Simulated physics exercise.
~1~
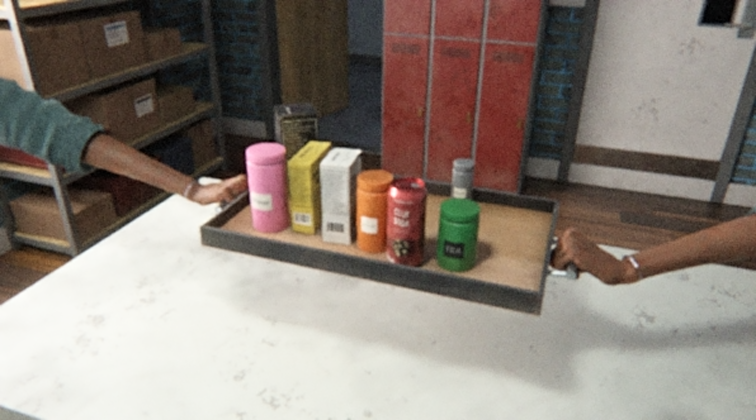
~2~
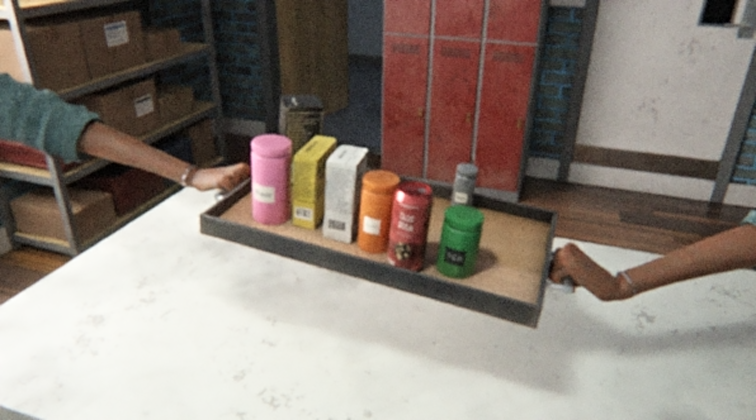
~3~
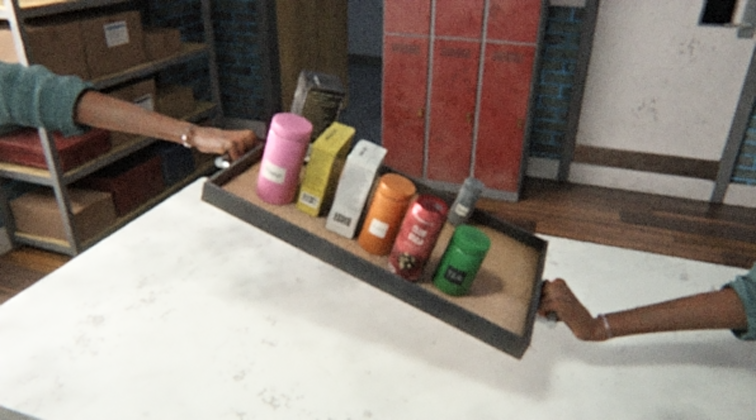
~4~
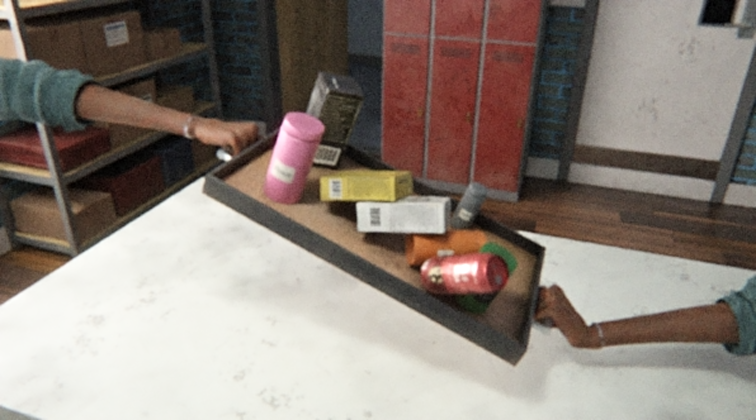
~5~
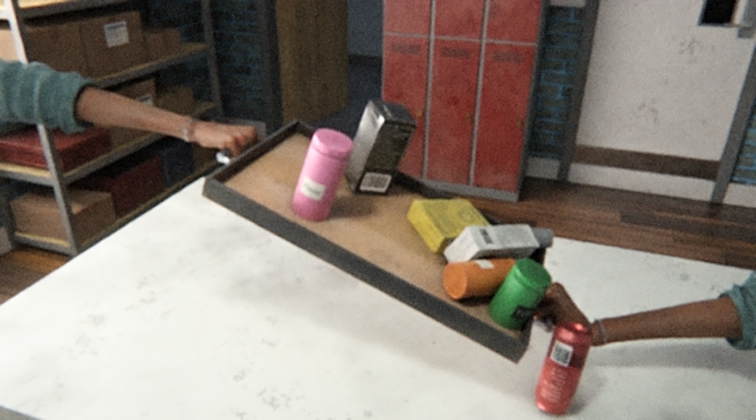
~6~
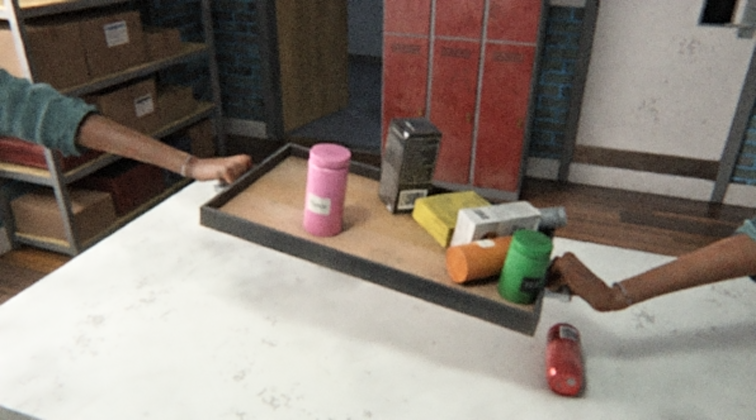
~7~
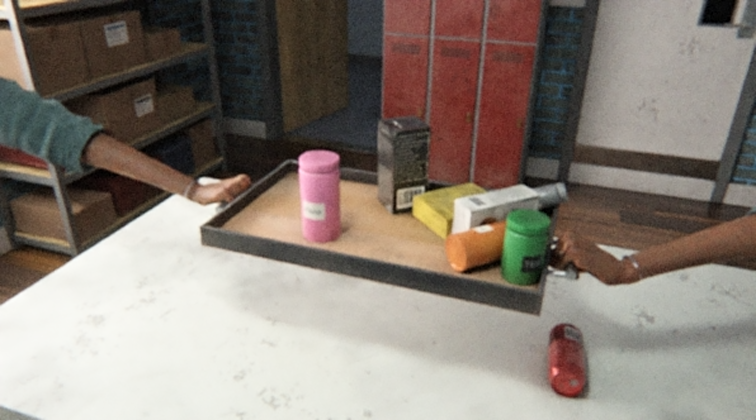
A tray of cans, jars and cartons held by two hands dipped steeply to the right, toppling several items and sending the red can onto the table, then levelled out with the pink jar, green jar and black carton still upright.
